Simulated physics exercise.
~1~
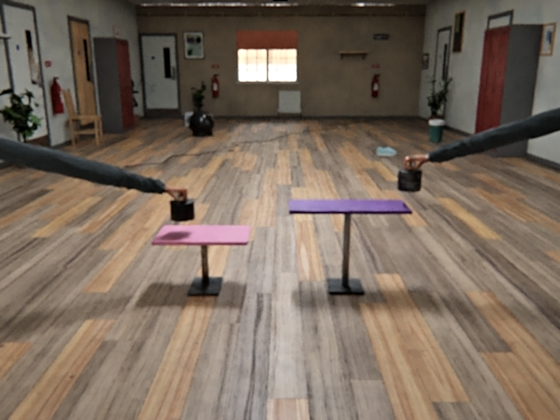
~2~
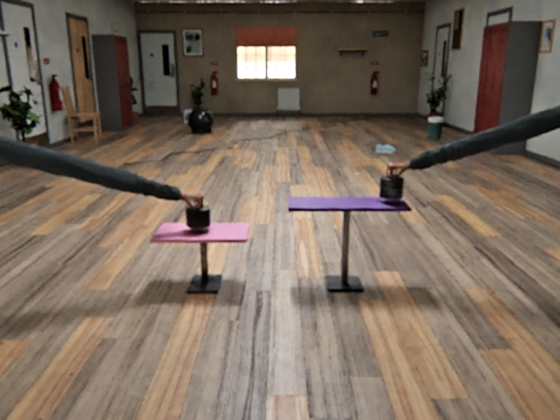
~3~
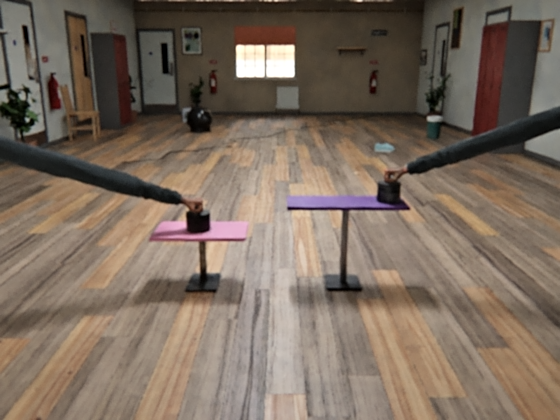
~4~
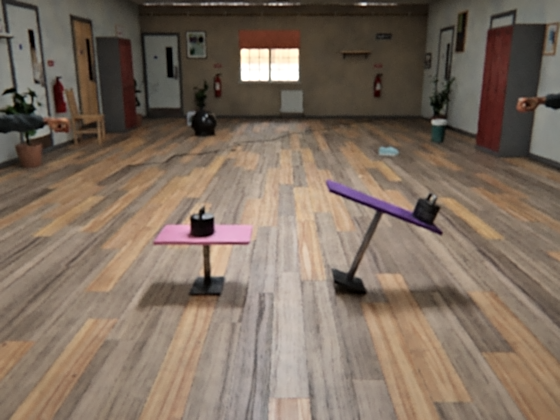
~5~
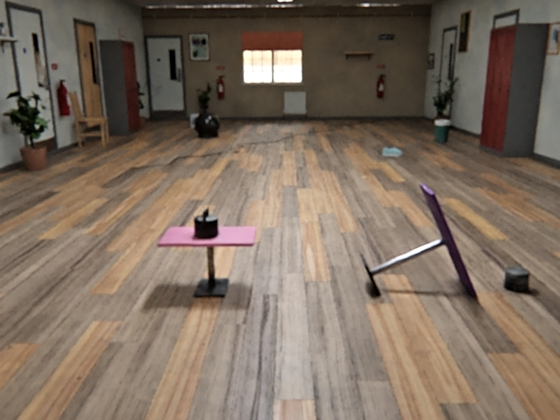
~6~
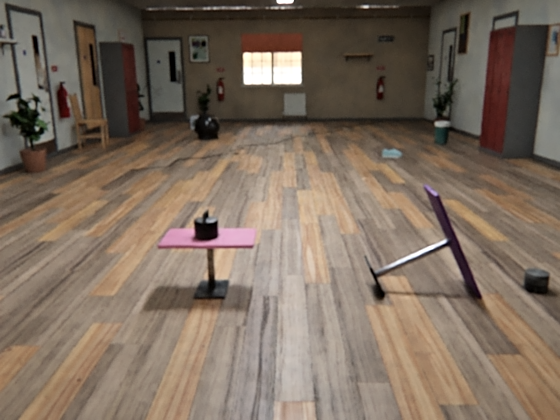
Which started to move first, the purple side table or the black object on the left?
The black object on the left moved first, as a hand set it down on the pink table. The purple side table only started to move later, when it tipped to the right.
Two arms reached in and set small black objects on a pink side table and near the right edge of a purple one, then let go. The purple table tipped over to the right, dropping its object onto the floor, while the pink one stayed upright.
